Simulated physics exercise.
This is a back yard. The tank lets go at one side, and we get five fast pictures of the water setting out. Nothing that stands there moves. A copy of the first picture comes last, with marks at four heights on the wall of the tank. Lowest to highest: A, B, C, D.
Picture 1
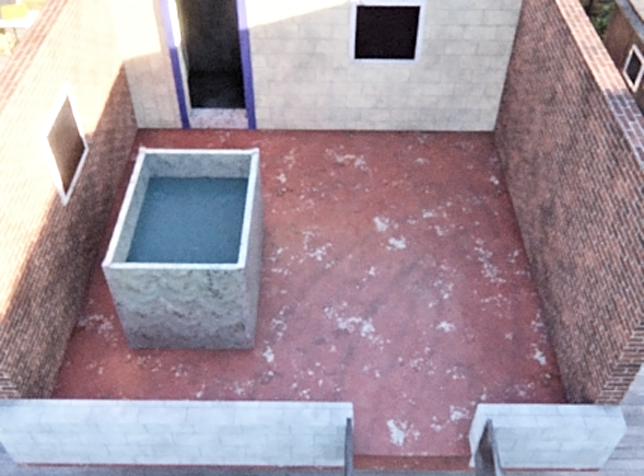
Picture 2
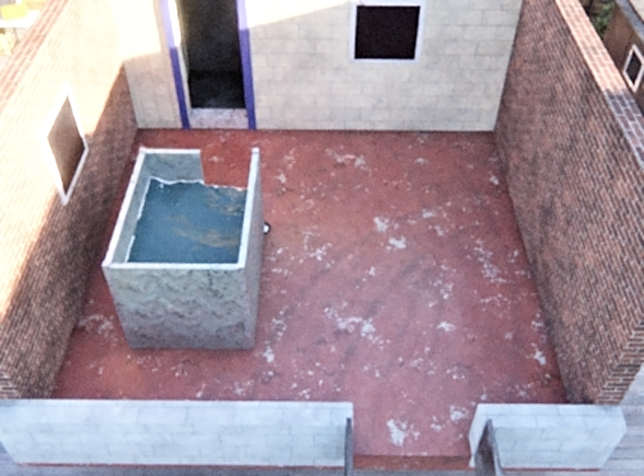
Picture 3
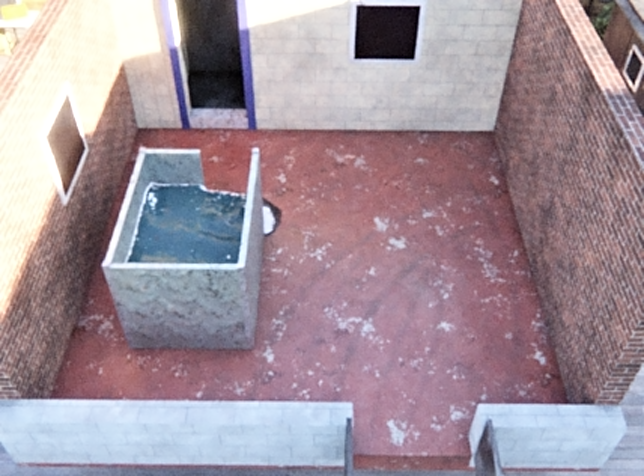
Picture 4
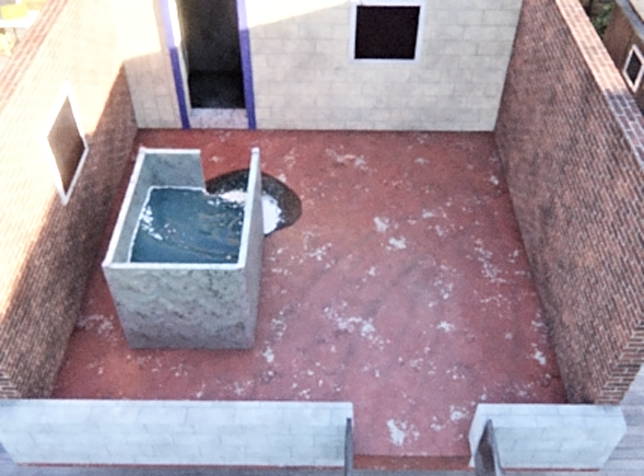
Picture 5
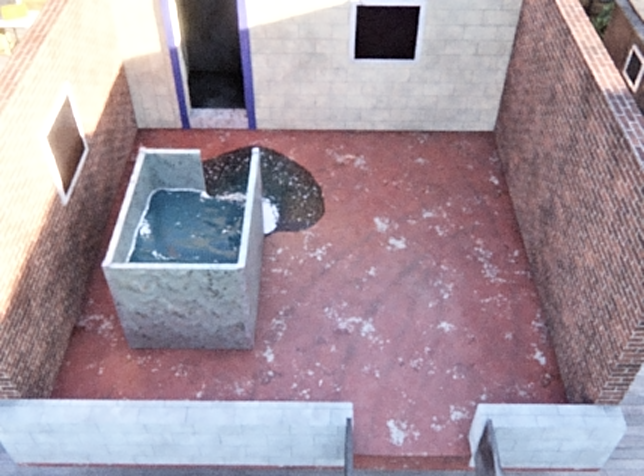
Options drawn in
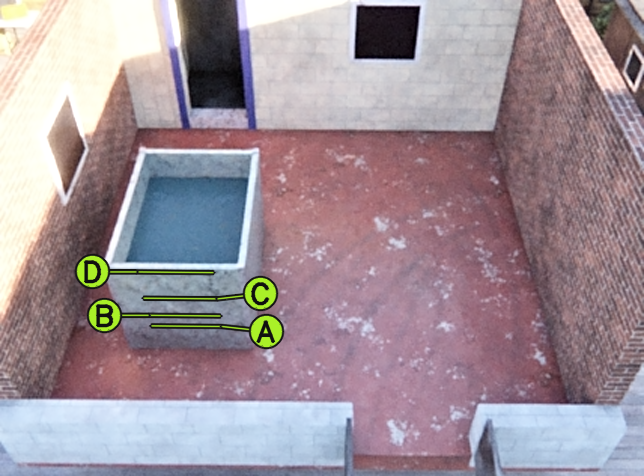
Water in a square tank in a walled back yard drops slightly as it pours through a gap at the tank's back right corner, then spreads in a dark, widening puddle over the red ground behind and beside the tank.
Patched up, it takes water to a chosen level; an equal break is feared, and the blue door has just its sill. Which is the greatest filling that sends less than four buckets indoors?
B is the one.
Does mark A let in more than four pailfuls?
No, not at all.
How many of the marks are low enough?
Two.
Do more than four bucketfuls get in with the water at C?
Yes, it does.
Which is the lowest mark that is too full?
It is C.
On the marked copy, A at (186, 326); B at (184, 315); C at (180, 298); D at (174, 272); from the bottom up A, B, C, D.
With A, nothing gets over.
With B, a splash gets over, under a bucket.
With C, about 8 bucketfuls get in.
With D, dozens of bucketfuls pour in.
